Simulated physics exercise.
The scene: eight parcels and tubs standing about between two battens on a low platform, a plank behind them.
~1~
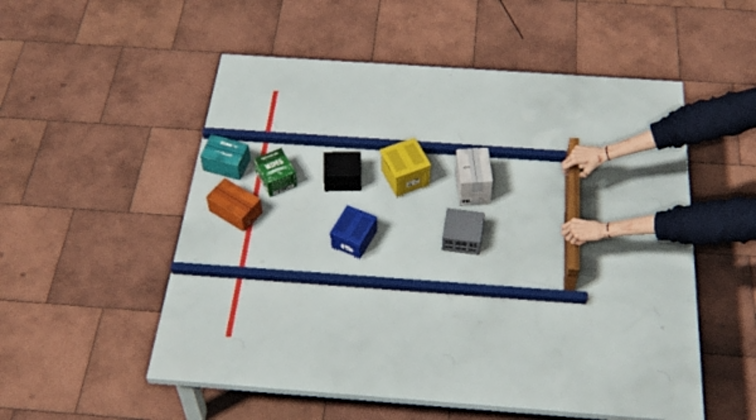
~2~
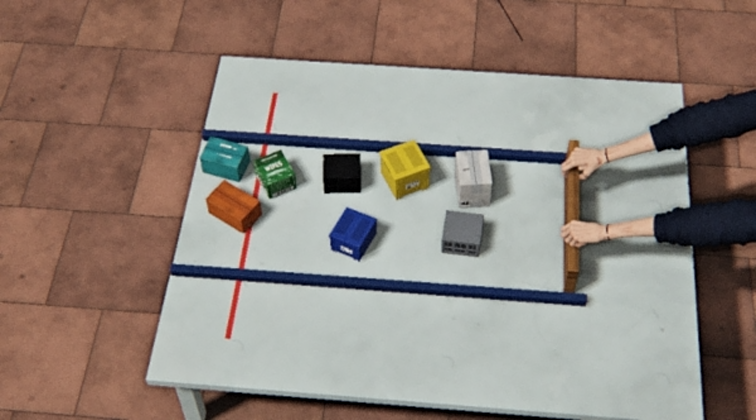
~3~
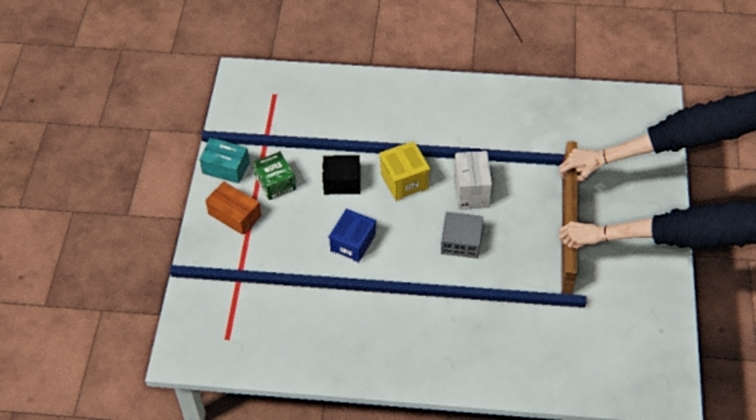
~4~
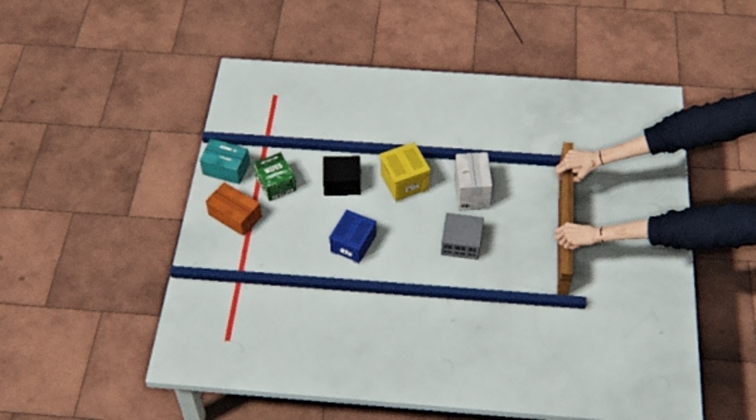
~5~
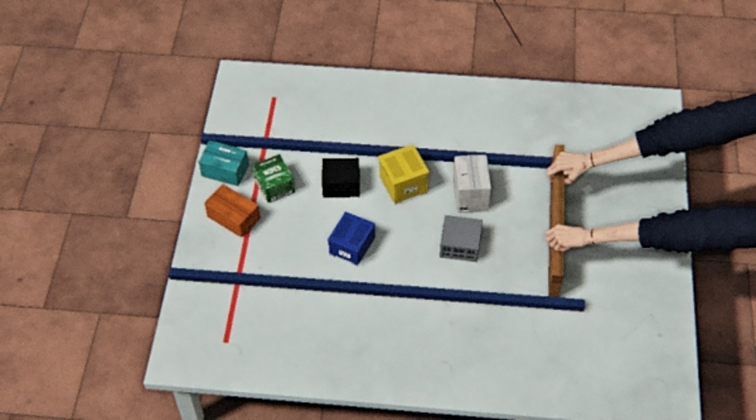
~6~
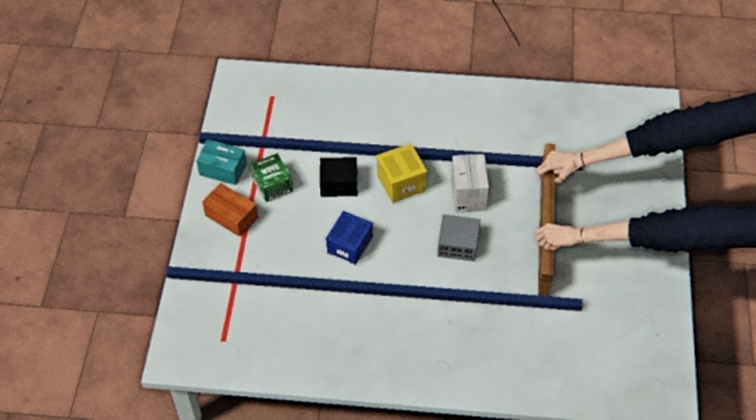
On a pale low platform, two hands holding a wooden plank stay nearly still, then slide it slightly left behind eight untouched boxes.
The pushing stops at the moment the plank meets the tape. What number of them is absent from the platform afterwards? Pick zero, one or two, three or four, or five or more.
Three or four of them.
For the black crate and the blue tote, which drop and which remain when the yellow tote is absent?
Here's the picture: The black crate hangs on, and the blue tote hangs on.
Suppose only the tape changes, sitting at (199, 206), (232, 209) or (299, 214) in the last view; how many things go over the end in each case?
Counts per try, in order: 8 / 6 / 2.
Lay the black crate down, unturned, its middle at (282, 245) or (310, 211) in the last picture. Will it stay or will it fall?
Place by place, it slips off; stays put.
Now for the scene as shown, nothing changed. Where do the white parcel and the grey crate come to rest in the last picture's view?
Final pixels, roughly: (239, 165) for the first, (226, 221) for the other.
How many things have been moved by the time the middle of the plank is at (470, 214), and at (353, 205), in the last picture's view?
Respectively 2 and 7.
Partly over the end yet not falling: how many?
I'd put it at 2.
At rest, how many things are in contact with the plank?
2 of them.
Soon after, none off yet; turquoise parcel at rest near (222, 162); orange box at rest near (230, 210); green box at rest near (272, 178).
After that, none off yet; turquoise parcel displaced a little near (198, 159); orange box at rest near (229, 211); green box displaced about its own width near (230, 177).
In the end, the number that fall off is three or four; gone, black crate, green box, orange box and turquoise parcel.
